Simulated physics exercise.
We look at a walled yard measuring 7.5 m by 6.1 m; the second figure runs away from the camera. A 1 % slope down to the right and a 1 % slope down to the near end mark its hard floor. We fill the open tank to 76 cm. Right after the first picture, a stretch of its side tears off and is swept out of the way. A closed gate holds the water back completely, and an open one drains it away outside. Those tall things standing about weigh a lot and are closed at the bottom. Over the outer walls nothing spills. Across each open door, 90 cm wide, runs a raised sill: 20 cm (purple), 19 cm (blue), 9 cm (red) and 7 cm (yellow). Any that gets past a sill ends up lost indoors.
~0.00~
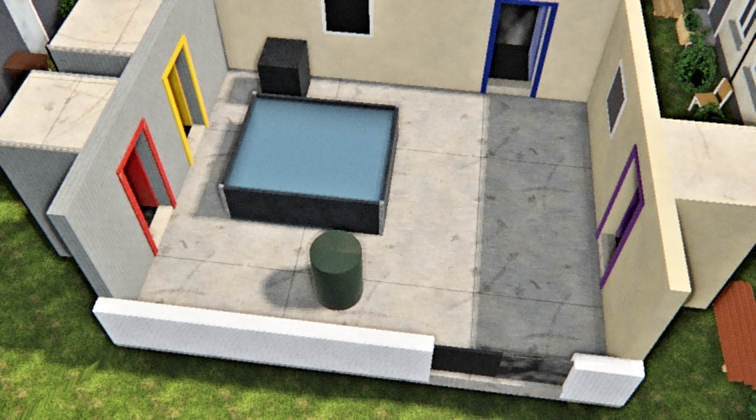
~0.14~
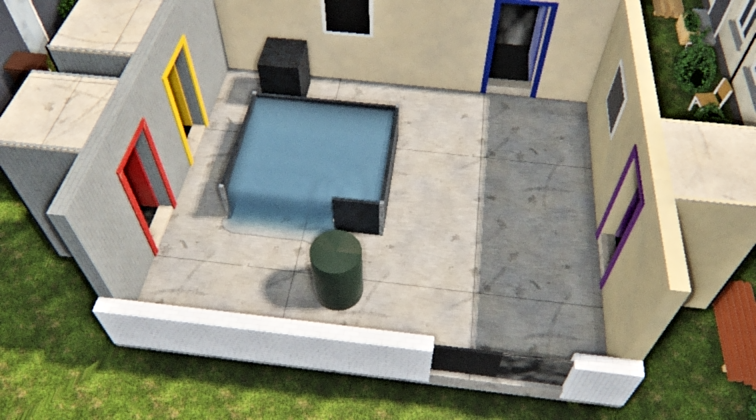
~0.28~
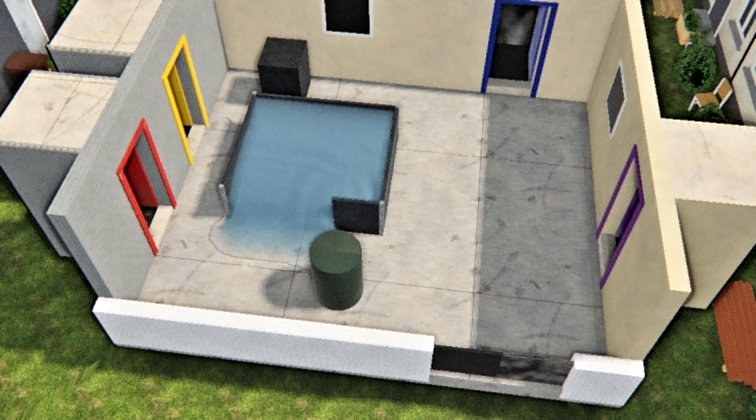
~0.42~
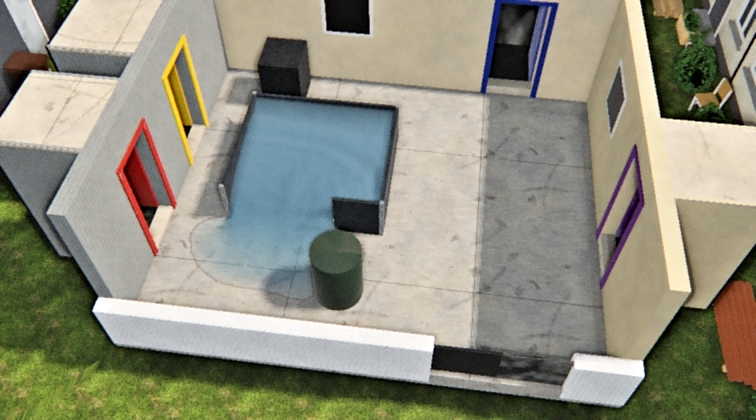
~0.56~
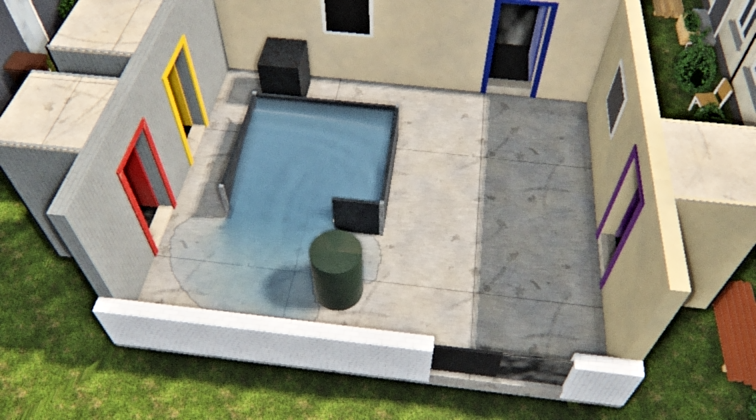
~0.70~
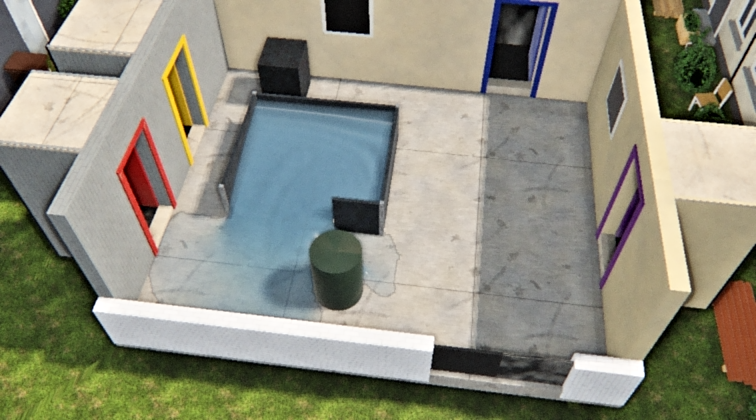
Water poured out of an open tank in a walled yard after part of its front side tore away, spreading across the pale floor, around a dark green barrel and toward the low white wall.
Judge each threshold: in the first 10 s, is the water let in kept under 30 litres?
Result: Purple door: Within the limit. Blue door: Within the limit. Red door: Past the limit. Yellow door: Past the limit.
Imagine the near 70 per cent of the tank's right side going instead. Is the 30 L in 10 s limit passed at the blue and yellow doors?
Result: Blue limit not passed, yellow limit not passed.
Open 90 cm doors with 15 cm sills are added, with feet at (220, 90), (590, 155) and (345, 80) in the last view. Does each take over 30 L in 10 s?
The first one exceeds it, the second one doesn't reach it, and the third one doesn't reach it.
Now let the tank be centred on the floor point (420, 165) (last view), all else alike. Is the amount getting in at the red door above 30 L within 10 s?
With that change, the limit at the red door is surpassed.
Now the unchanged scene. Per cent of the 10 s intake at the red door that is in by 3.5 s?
I'd say close to 25 percent.
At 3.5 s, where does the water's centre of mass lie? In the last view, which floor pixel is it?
The water's centre sits at about (303, 238).
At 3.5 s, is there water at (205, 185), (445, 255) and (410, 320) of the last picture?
Submerged, submerged, submerged.
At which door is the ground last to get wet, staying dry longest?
Blue.
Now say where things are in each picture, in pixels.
The first picture shows the open tank at (314, 148) is whole and still, 76 cm deep.
In the second picture, the front is at (227, 226), 1.0 m from the gap at (281, 211); 0.5 m2 of floor is under water; 76 cm left at the back of the open tank.
In the third picture, water pours out at (282, 213) and has run 1.2 m, to (215, 239); typically 14 cm deep outside, 76 cm at the open tank's back.
In the fourth picture, the front is at (312, 293), 1.6 m from the gap at (282, 214); 3.0 m2 of floor is under water; 76 cm left at the back of the open tank.
In the fifth picture, water pours out at (282, 215) and has run 2.1 m, to a hidden place; typically 10 cm deep outside, 70 cm at the open tank's back.
In the sixth picture, the front is at a hidden place, 2.5 m from the gap at (282, 214); 6.3 m2 of floor is under water; 63 cm left at the back of the open tank.
After 1.4 s water covers 25 % of the floor and is deepest (58 cm) near (230, 334); purple door not reached, blue door not reached, red door 6 cm at the sill, 0 L in, yellow door not reached.
After 2.2 s water covers 40 % of the floor and is deepest (61 cm) near (141, 323); purple door not reached, blue door not reached, red door 19 cm at the sill, 2 L in, yellow door not reached.
After 3.5 s water covers 60 % of the floor and is deepest (36 cm) near (130, 322); purple door 20 cm at the sill, 0 L in, blue door not reached, red door 20 cm at the sill, 61 L in, yellow door 8 cm at the sill, 0 L in.
After 6.0 s water covers 90 % of the floor and is deepest (25 cm) near (214, 108); purple door 19 cm at the sill, 1 L in, blue door 6 cm at the sill, 0 L in, red door 19 cm at the sill, 180 L in, yellow door 6 cm at the sill, 1 L in.
After 10.0 s water covers 95 % of the floor and is deepest (20 cm) near (578, 180); purple door 13 cm at the sill, 1 L in, blue door 11 cm at the sill, 0 L in, red door 11 cm at the sill, 227 L in, yellow door 12 cm at the sill, 77 L in.
